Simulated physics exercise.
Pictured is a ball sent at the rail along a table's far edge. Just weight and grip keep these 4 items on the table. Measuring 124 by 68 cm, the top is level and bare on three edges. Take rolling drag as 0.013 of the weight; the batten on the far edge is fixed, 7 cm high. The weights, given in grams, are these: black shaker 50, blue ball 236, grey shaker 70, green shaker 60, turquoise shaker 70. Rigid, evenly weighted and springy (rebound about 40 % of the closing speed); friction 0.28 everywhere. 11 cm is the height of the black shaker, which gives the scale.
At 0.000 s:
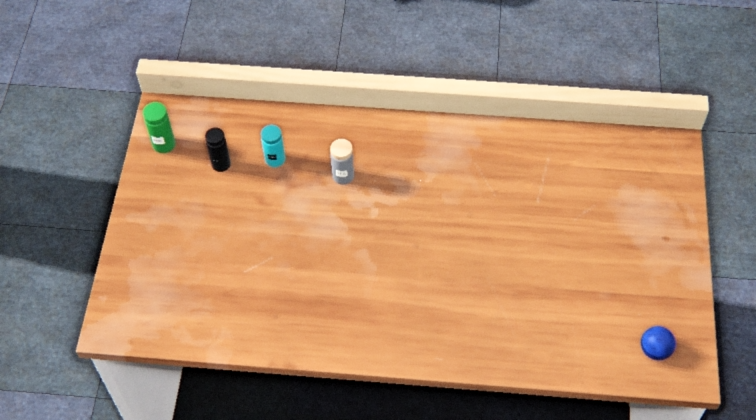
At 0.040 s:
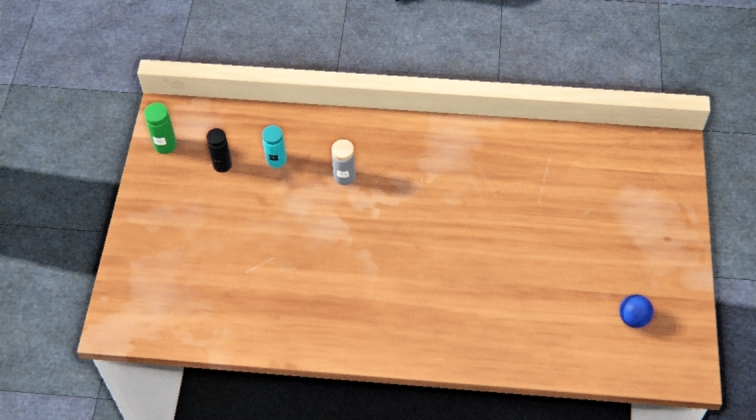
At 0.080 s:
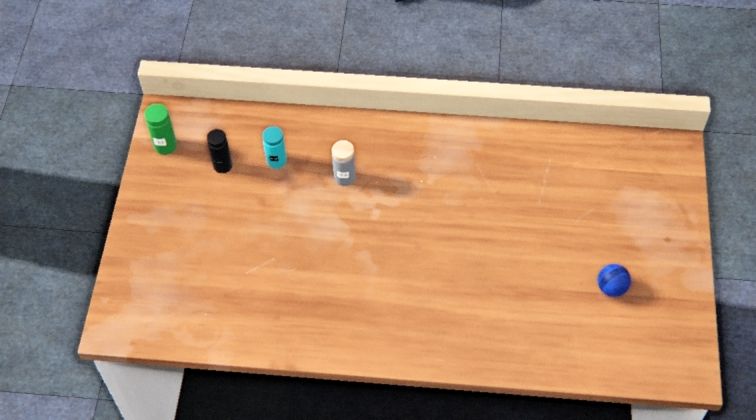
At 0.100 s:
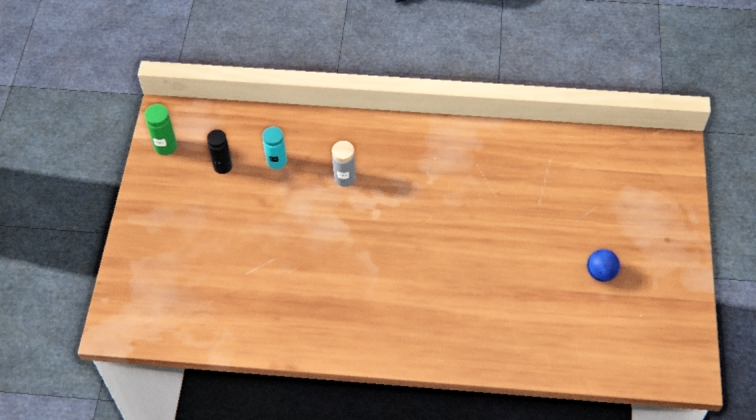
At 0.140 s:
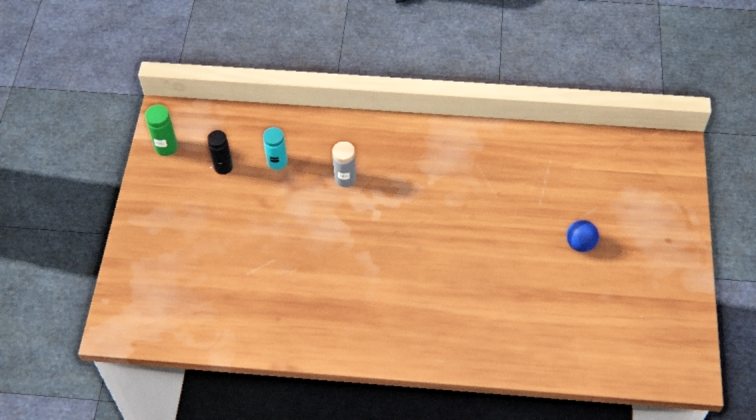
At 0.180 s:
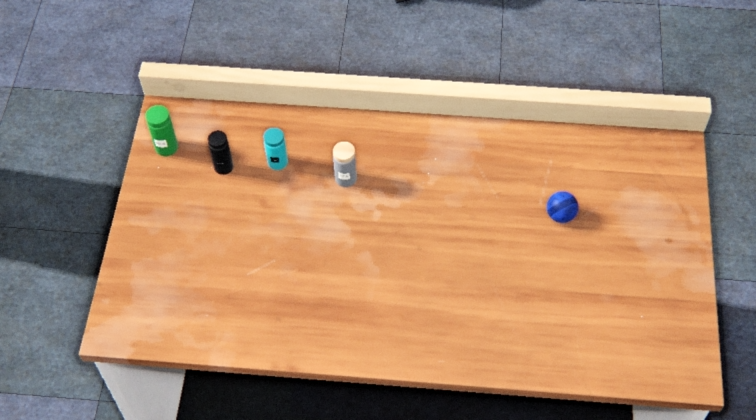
A wooden table with a pale rail along its far edge stands on a grey tiled floor, seen from above at an angle. Green, black, turquoise and grey shakers stand in a row at the far left, and a blue ball is near the right front corner. The ball rolls away from the front edge, angling leftward toward the rail, while the shakers stay put.
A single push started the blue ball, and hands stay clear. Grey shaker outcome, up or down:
It ends up fallen.
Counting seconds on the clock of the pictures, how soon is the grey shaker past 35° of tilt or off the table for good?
It happens near 0.9 s.
After 0.48 s, blue ball near (435, 148).
After 0.88 s, blue ball near (308, 168); grey shaker 39° off upright near (284, 189).
After 1.58 s, blue ball near (164, 193); grey shaker on its side near (256, 211); turquoise shaker moved 2 cm.
After 2.18 s, blue ball near (95, 305); grey shaker on its side near (256, 211); turquoise shaker moved 2 cm.
In the end (2.5 s), toppled on the table, grey shaker; the other 3 under 4 cm from the start. At the end, from the last picture's camera, grey shaker near (256, 211).
